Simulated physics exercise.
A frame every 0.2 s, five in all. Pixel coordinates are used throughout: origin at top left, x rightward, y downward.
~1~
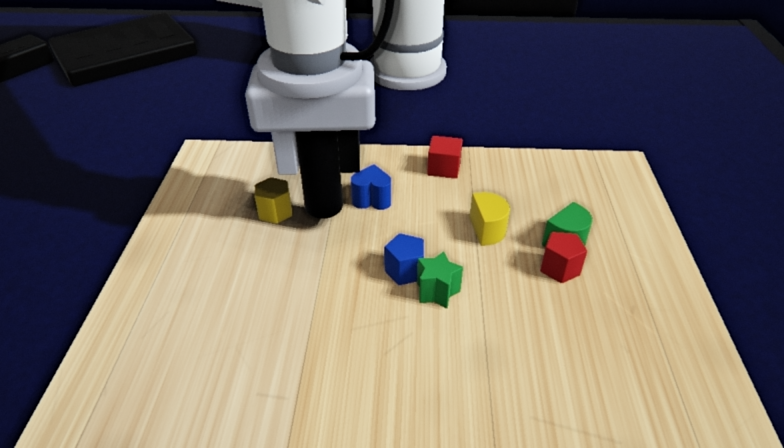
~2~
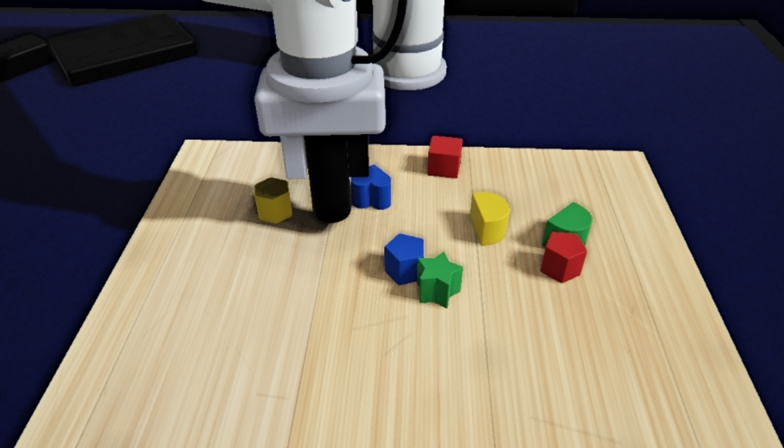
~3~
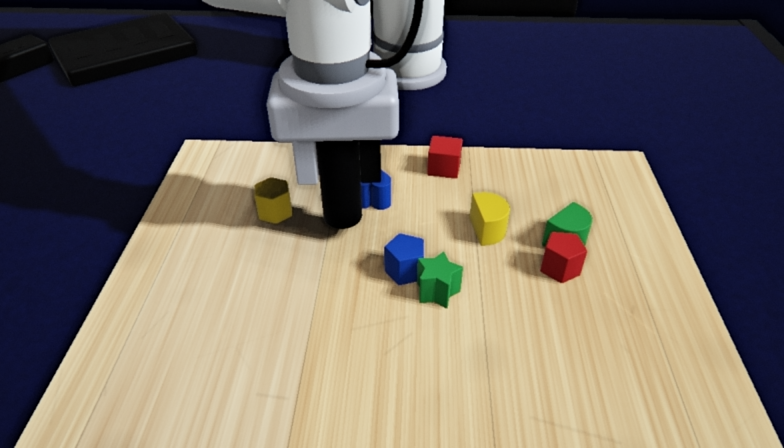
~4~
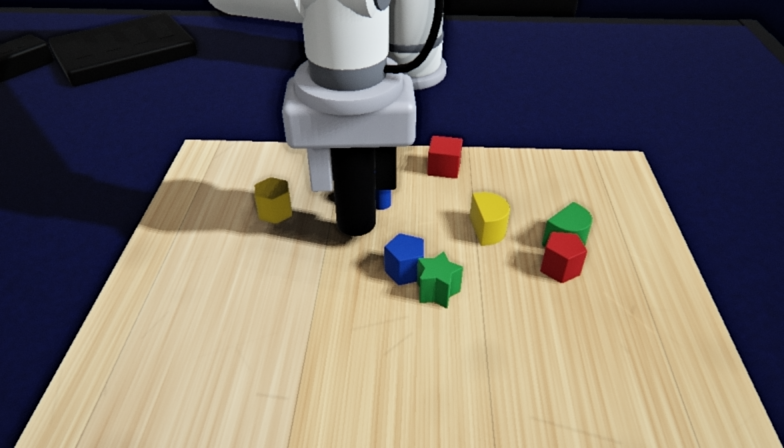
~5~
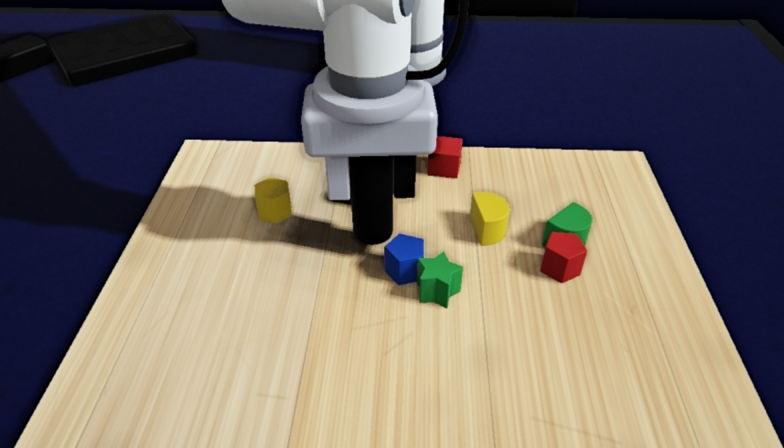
On a wooden board scattered with colourful blocks, a robot arm moved its black rod steadily right and slightly toward the viewer, passing in front of the blue heart, while the blocks stayed still.
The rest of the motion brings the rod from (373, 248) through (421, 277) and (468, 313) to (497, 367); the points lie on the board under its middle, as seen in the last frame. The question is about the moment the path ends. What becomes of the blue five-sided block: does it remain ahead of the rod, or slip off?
Pushed ahead.
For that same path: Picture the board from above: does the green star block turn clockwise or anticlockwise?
Bird's-eye view: Counterclockwise.
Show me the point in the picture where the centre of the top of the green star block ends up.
The green star block ends near (582, 395).
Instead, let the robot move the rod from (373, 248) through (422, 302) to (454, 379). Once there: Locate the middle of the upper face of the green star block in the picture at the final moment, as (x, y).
If I read the scene right, the answer is (533, 323).
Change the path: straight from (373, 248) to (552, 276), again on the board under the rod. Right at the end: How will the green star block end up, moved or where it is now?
Moved off its spot.
The first path, step by step. One third of the way, rod at (421, 262); blue five-sided block at (446, 276), turned 25° clockwise; green star block at (473, 298), turned 25° anticlockwise.
Two thirds of the way, rod at (470, 298); blue five-sided block at (497, 317), turned 30° clockwise; green star block at (524, 345), turned 20° anticlockwise.
At the end, rod at (500, 353); blue heart in place; blue five-sided block at (539, 372); green star block at (582, 395), turned 40° anticlockwise.
